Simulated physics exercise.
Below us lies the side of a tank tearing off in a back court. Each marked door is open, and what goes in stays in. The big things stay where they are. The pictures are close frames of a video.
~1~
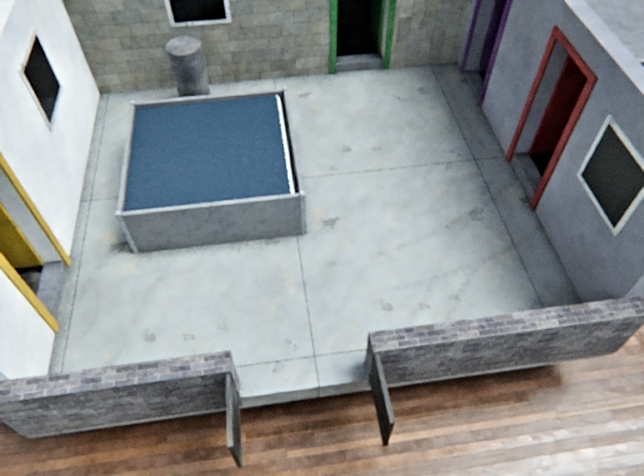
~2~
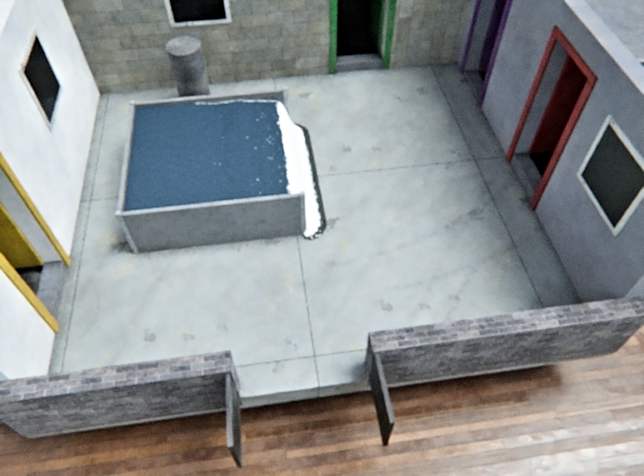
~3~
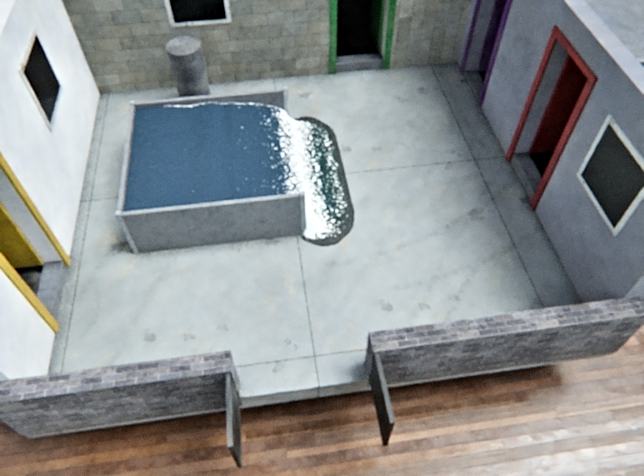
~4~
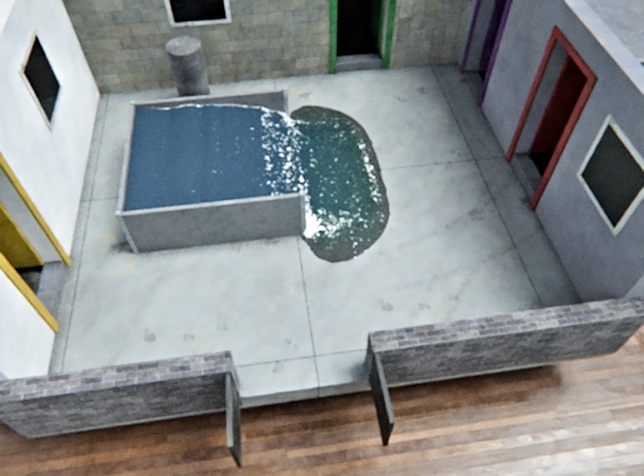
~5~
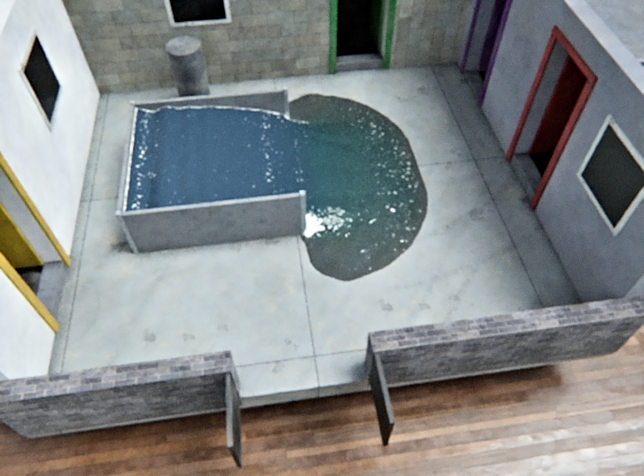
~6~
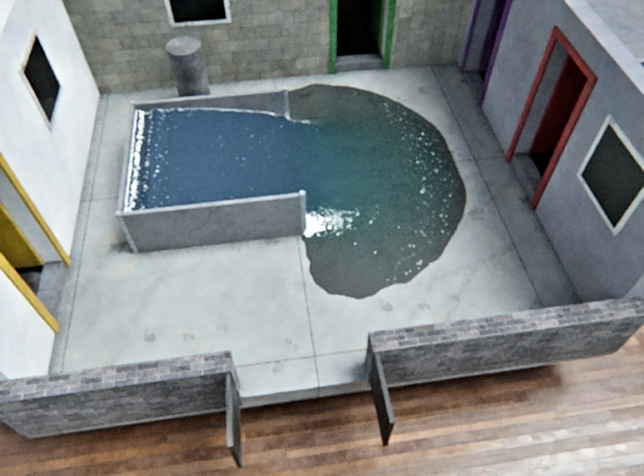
A large rectangular grey tank of blue water stands at the left of a pale paved court, seen from high above by a still camera. A grey cylinder stands behind it, with yellow, green, purple and red doorways around and a low brick wall with an open gate in front. The tank's right side gives way, and water pours out in white foam, spreading rightward in a widening dark, rounded pool.
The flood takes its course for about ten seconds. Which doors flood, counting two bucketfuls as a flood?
One by one: The yellow door holds within the limit; the green door holds within the limit; the purple door floods; the red door floods.
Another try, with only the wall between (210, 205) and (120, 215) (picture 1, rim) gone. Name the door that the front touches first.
It is the one in yellow.
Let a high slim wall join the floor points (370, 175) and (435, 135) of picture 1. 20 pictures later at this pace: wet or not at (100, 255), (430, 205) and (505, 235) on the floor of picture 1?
In turn: Free of water, flooded, awash.
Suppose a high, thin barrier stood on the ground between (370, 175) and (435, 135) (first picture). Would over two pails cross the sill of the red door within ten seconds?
My reading: Red goes over.
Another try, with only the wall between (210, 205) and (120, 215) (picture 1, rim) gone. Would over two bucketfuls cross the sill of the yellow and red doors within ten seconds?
One by one: The yellow door floods, the red door holds.
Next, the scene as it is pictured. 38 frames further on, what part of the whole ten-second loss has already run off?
Roughly 80 per cent.
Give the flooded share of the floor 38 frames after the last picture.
Near 90 in a hundred.
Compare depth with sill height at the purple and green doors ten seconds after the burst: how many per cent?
Roughly 110 per cent, then 40 per cent.
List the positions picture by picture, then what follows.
In the first picture, the water tank at (212, 149) is whole and still.
In the second picture, the front is at (308, 236), out from the gap at (293, 166).
In the third picture, water pours out at (293, 167) and has run to (330, 240).
In the fourth picture, water pours out at (293, 169) and has run to (361, 247).
In the fifth picture, water pours out at (293, 169) and has run to (397, 250).
In the sixth picture, water pours out at (293, 169) and has run to (460, 203).
A moment on, water covers 50 % of the floor; the yellow door not reached, the green door wet at the sill, nothing in, the purple door under two buckets in, the red door under two buckets in.
Next, water covers 50 % of the floor; the yellow door not reached, the green door wet at the sill, nothing in, the purple door over two buckets in, the red door far over two buckets in.
Then, water covers 55 % of the floor; the yellow door not reached, the green door wet at the sill, nothing in, the purple door far over two buckets in, the red door far over two buckets in.
Later, water covers 90 % of the floor; the yellow door wet at the sill, nothing in, the green door wet at the sill, nothing in, the purple door far over two buckets in, the red door far over two buckets in.
In the end, water covers 100 % of the floor; the yellow door under two buckets in, the green door wet at the sill, nothing in, the purple door far over two buckets in, the red door far over two buckets in.
